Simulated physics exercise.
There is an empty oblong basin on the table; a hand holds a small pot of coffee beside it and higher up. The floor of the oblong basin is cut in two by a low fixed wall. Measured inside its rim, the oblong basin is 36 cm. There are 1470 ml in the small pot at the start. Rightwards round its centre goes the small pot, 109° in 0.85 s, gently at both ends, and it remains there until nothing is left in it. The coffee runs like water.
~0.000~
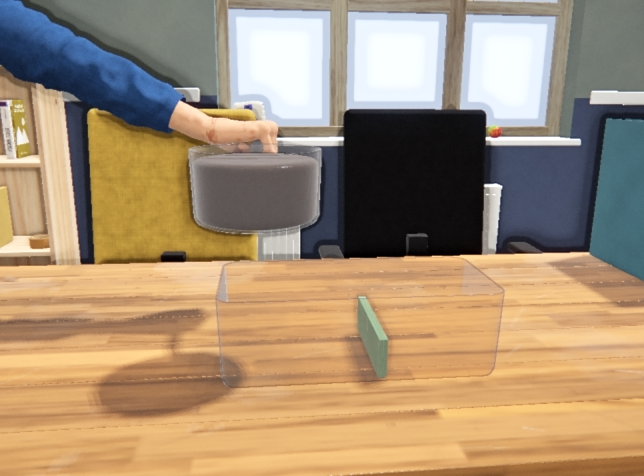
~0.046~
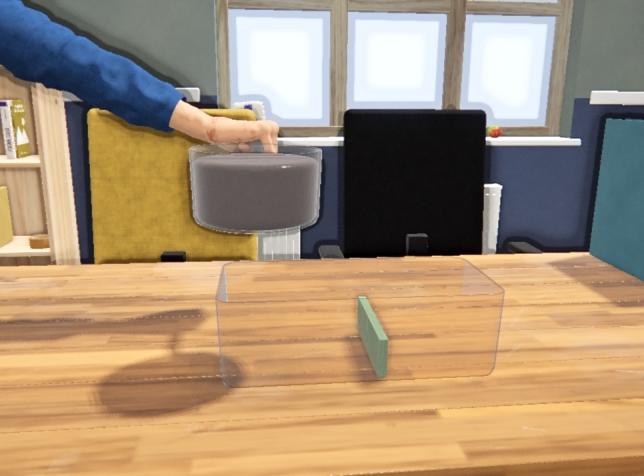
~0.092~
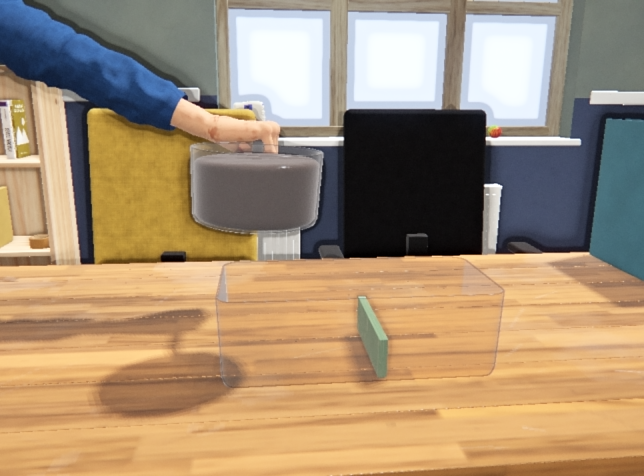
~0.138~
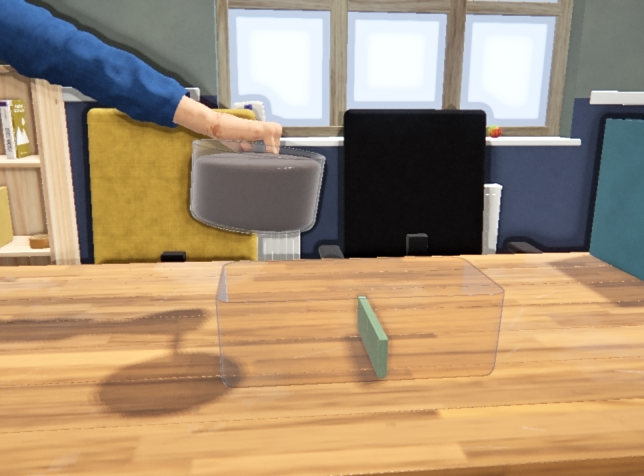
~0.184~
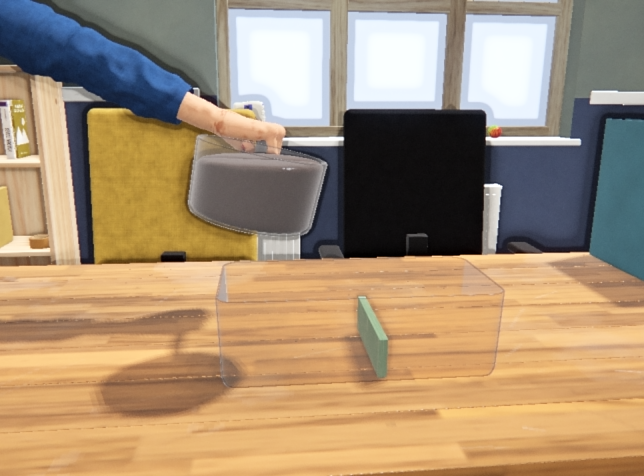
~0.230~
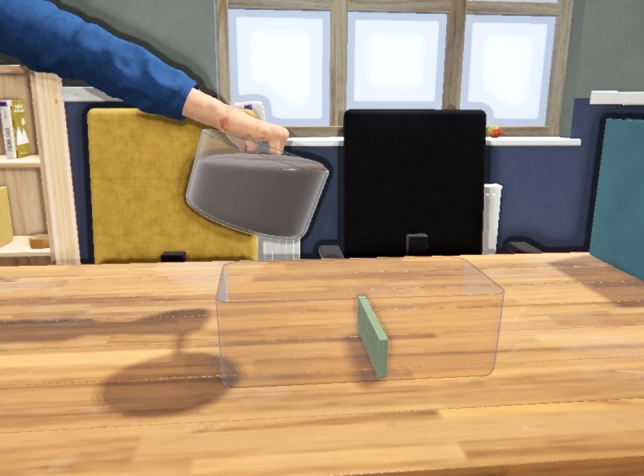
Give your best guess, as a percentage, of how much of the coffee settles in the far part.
I would say 34 per cent of it settles there.
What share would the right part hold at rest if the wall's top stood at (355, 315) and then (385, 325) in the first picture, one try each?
I'd put it at about 55 per cent for the first and about 25 per cent for the second.
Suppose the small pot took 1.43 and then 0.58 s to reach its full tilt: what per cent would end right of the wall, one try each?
I'd say 50 percent on the first go, 25 percent on the next.
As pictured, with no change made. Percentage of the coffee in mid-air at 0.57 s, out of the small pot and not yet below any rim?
Some 32 per cent, I reckon.
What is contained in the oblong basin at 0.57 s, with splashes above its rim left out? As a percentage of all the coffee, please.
20 %, more or less.
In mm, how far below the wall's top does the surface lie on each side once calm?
The left side gives some 24 mm, the right side some 32 mm.
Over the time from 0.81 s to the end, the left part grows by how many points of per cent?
That works out to roughly 10 per cent of the whole.
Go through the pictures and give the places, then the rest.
It leans 0°; its right rim is at (320, 151); the coffee meets the walls at (193, 160) and (318, 160); the oblong basin's rim runs from (220, 282) to (483, 275); the wall's top is at (372, 317), in the first picture.
It leans 1°; its right rim is at (320, 151); the coffee meets the walls at (194, 160) and (318, 160), in the second picture.
It leans 3°; its right rim is at (321, 154); the coffee meets the walls at (195, 159) and (319, 161), in the third picture.
It leans 7°; its right rim is at (323, 158); the coffee meets the walls at (196, 159) and (321, 162), in the fourth picture.
It leans 12°; its right rim is at (325, 165); the coffee meets the walls at (198, 160) and (323, 163), in the fifth picture.
It leans 19°; its right rim is at (327, 172); the coffee meets the walls at (197, 162) and (327, 167), in the sixth picture.
By 0.57 s the tilt is 82° and 47 per cent is still to pour, 6 is left of the wall and 14 right of it.
By 0.81 s the tilt is 108° and 8 per cent is still to pour, 52 is left of the wall and 33 right of it.
By 1.07 s the tilt is 109° and 0 per cent is still to pour, 59 is left of the wall and 34 right of it.
By 1.35 s the tilt is 109° and 0 per cent is still to pour, 62 is left of the wall and 34 right of it.
At rest 62 per cent lies left of the wall, 34 right of it and 4 outside.
